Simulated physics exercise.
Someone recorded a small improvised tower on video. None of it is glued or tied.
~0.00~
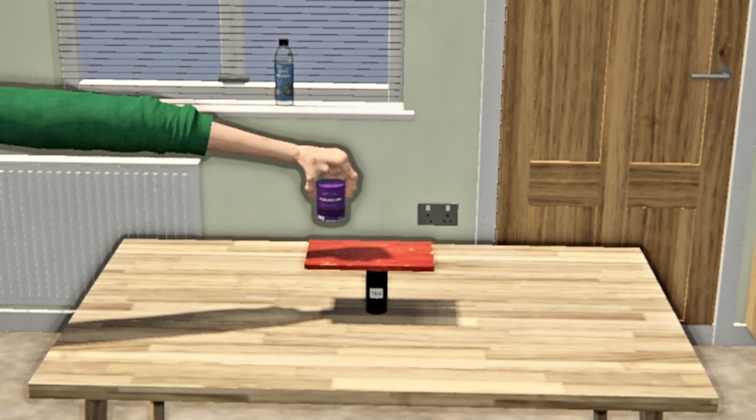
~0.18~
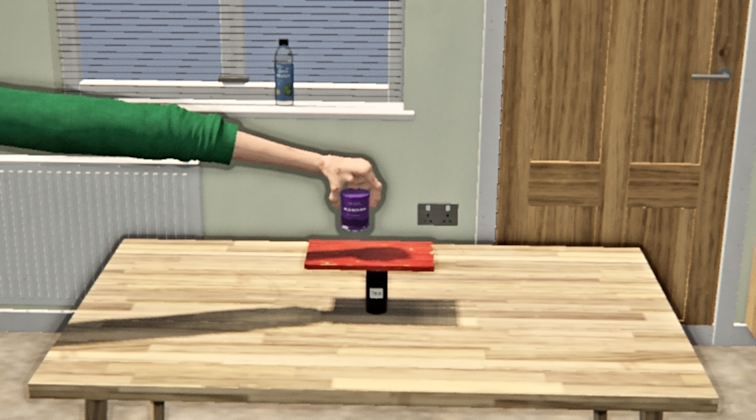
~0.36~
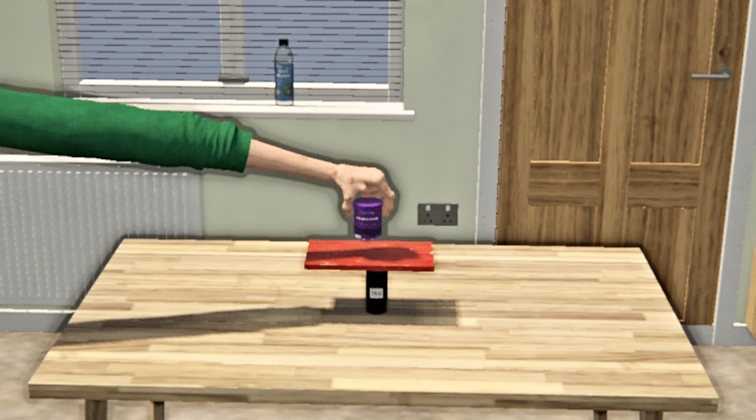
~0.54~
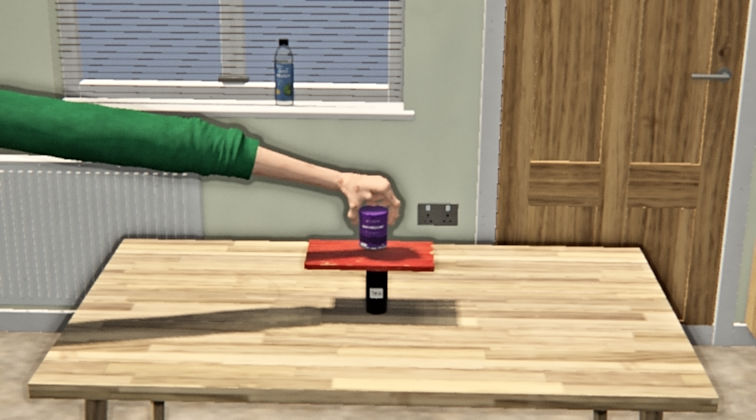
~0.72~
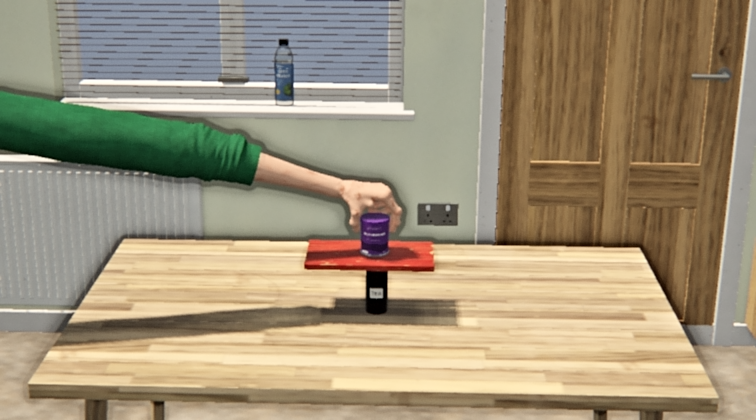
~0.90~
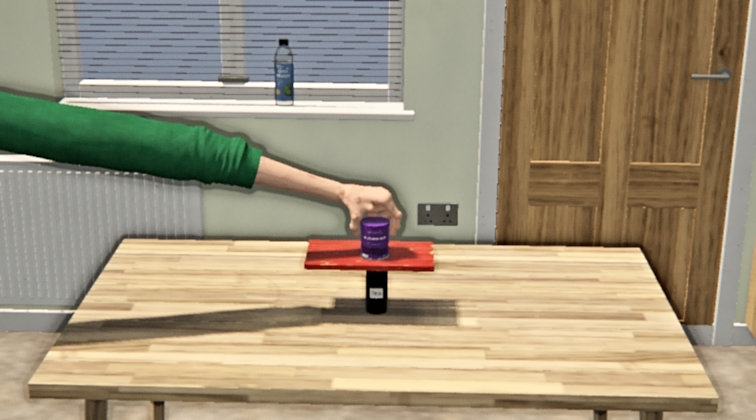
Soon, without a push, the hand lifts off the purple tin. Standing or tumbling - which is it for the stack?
It ends up standing.
After 1.40 s, nothing has stirred.
After 2.20 s, purple tin resting near (375, 239).
At rest (3.5 s), all 3 in place. Seen from the same camera at the end, purple tin near (375, 239). The stack keeps its balance.
